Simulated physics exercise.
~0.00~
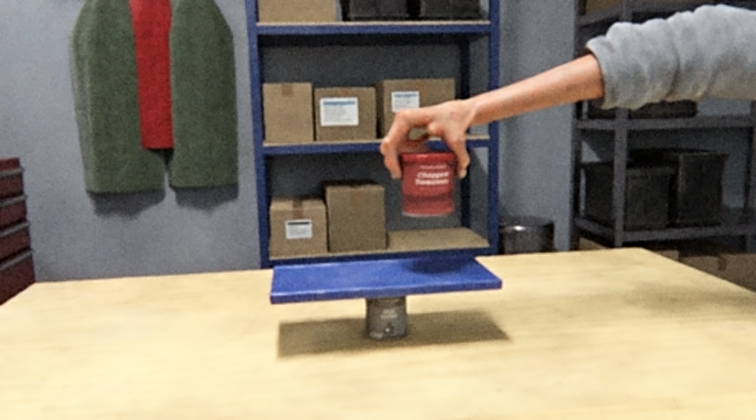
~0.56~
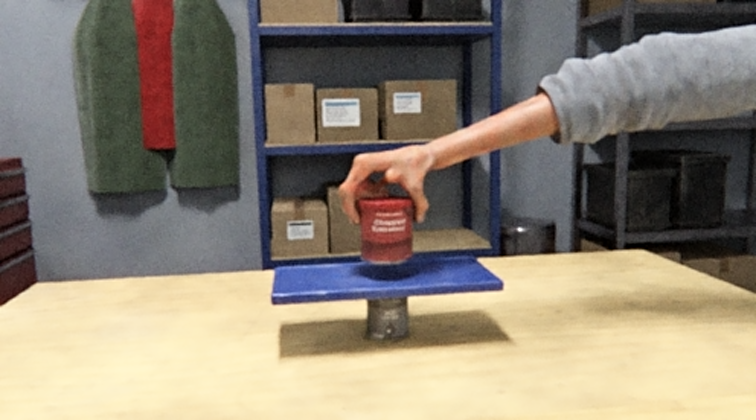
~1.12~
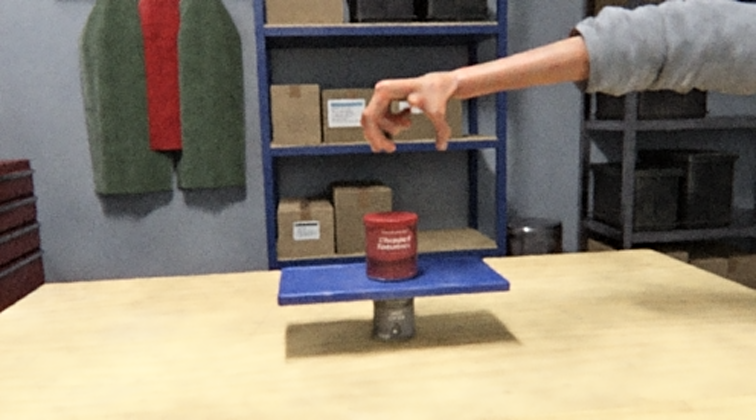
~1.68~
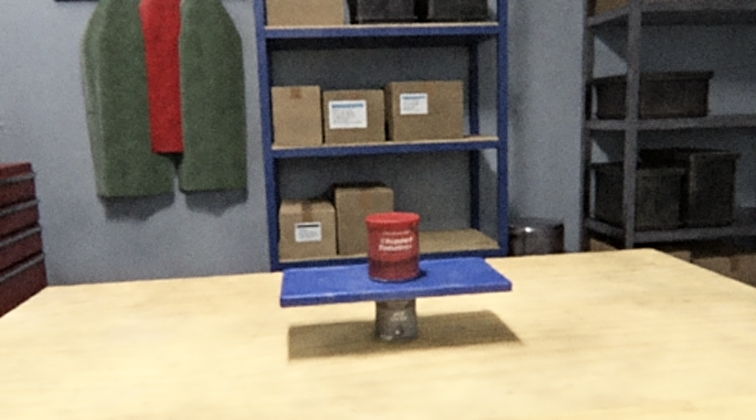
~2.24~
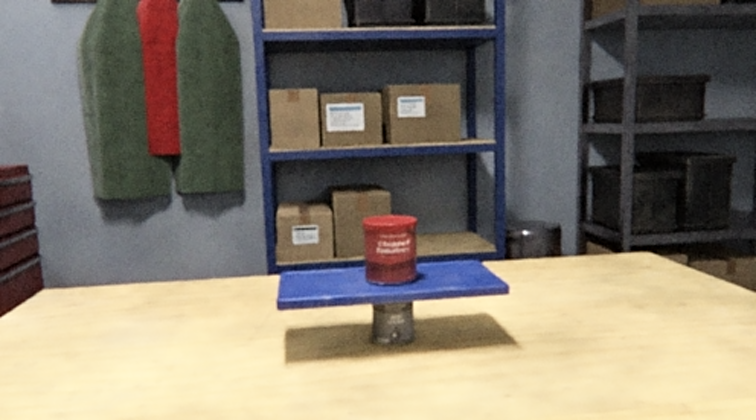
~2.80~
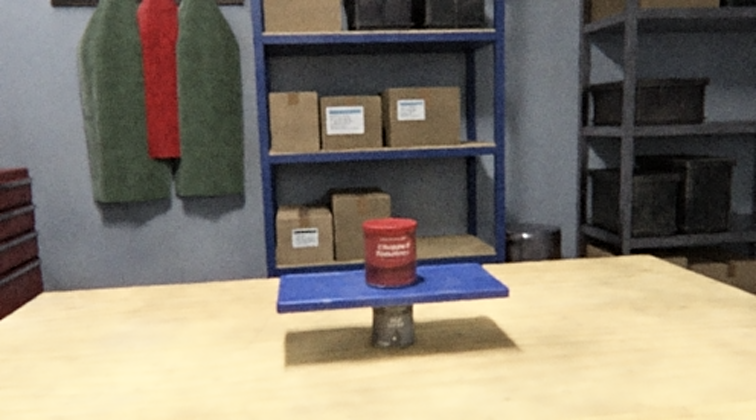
On a table, a hand sets a red tin on a balanced blue lid, which stays up.
